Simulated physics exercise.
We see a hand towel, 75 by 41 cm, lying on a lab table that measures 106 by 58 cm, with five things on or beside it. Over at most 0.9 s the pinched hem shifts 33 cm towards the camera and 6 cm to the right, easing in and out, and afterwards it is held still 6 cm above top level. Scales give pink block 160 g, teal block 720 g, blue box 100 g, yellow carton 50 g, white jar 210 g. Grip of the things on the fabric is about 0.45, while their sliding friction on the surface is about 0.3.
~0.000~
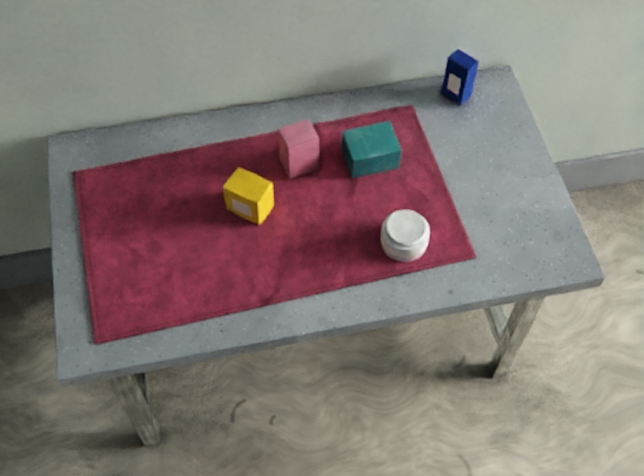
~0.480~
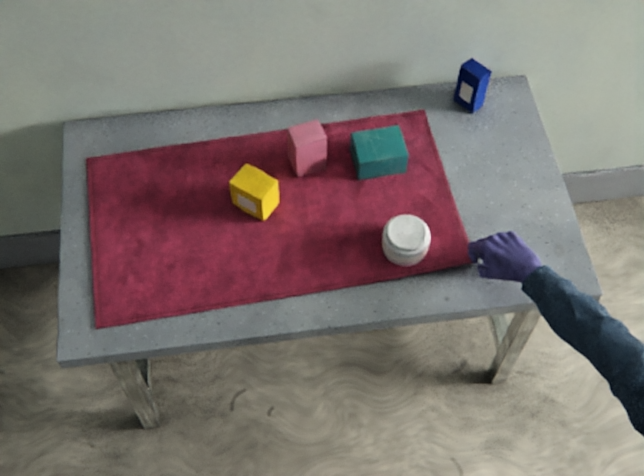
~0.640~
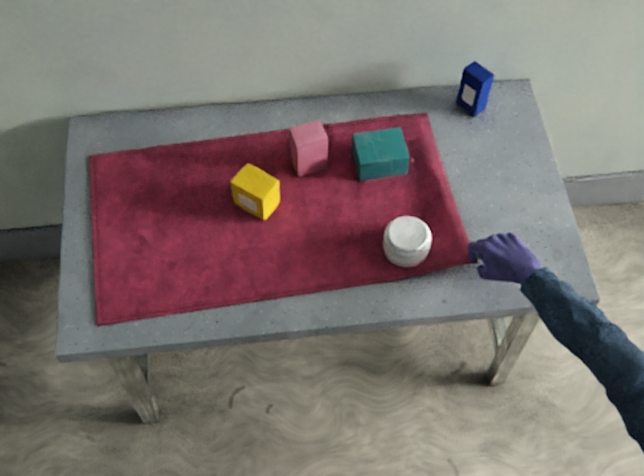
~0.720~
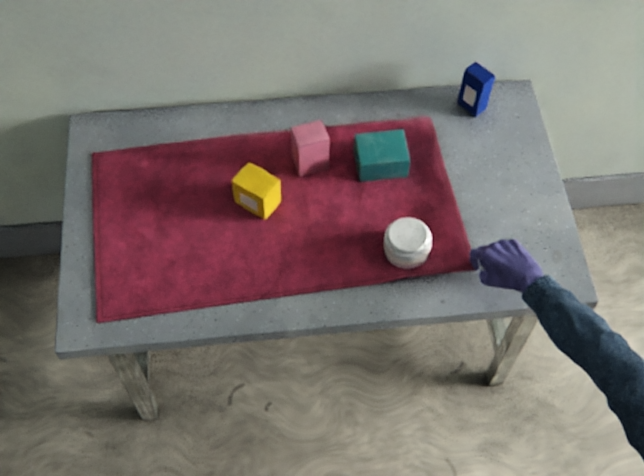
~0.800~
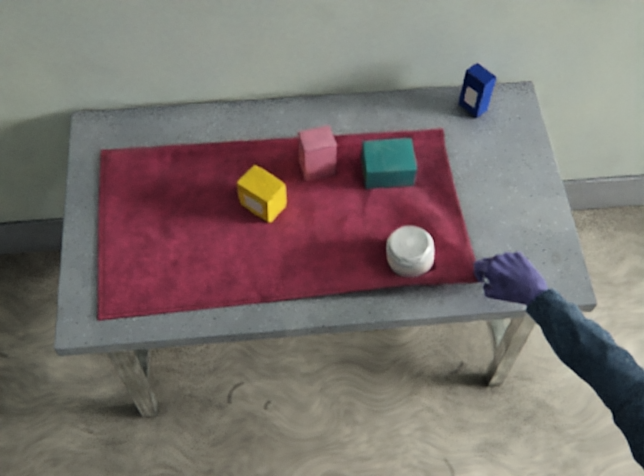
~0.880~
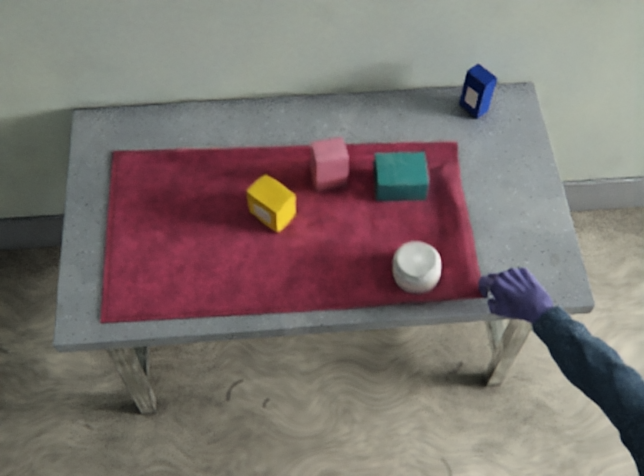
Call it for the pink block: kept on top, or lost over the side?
Lost over the side.
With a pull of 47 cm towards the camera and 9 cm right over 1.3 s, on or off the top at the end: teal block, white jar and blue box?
So the teal block comes down, the white jar comes down, and the blue box does not fall.
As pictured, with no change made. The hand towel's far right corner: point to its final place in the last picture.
That corner ends up near pixel (420, 303) in the last view.
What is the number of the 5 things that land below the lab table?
4.
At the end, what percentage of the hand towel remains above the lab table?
Roughly 5% of it.
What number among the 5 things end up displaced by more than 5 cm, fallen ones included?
Count recorded: 4.
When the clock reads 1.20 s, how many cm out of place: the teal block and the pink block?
Teal block: 25 cm; pink block: 25 cm.
At 1.0 s, 90 % of the hand towel is still over the top; pink block 14 cm off its start, teal block 16 cm off its start, white jar 15 cm off its start.
At 1.2 s, 75 % of the hand towel is still over the top; pink block 23 cm off its start, teal block 26 cm off its start, white jar 23 cm off its start.
At 1.4 s, 50 % of the hand towel is still over the top; pink block 33 cm off its start at (406, 246), teal block 34 cm off its start at (478, 268), white jar 31 cm off its start at (470, 385).
At 1.5 s, 30 % of the hand towel is still over the top; pink block 40 cm off its start, yellow carton 42 cm off its start, teal block 40 cm off its start.
At 3.1 s, 5 % of the hand towel is still over the top; pink block over the edge, teal block over the edge, yellow carton over the edge, white jar over the edge.
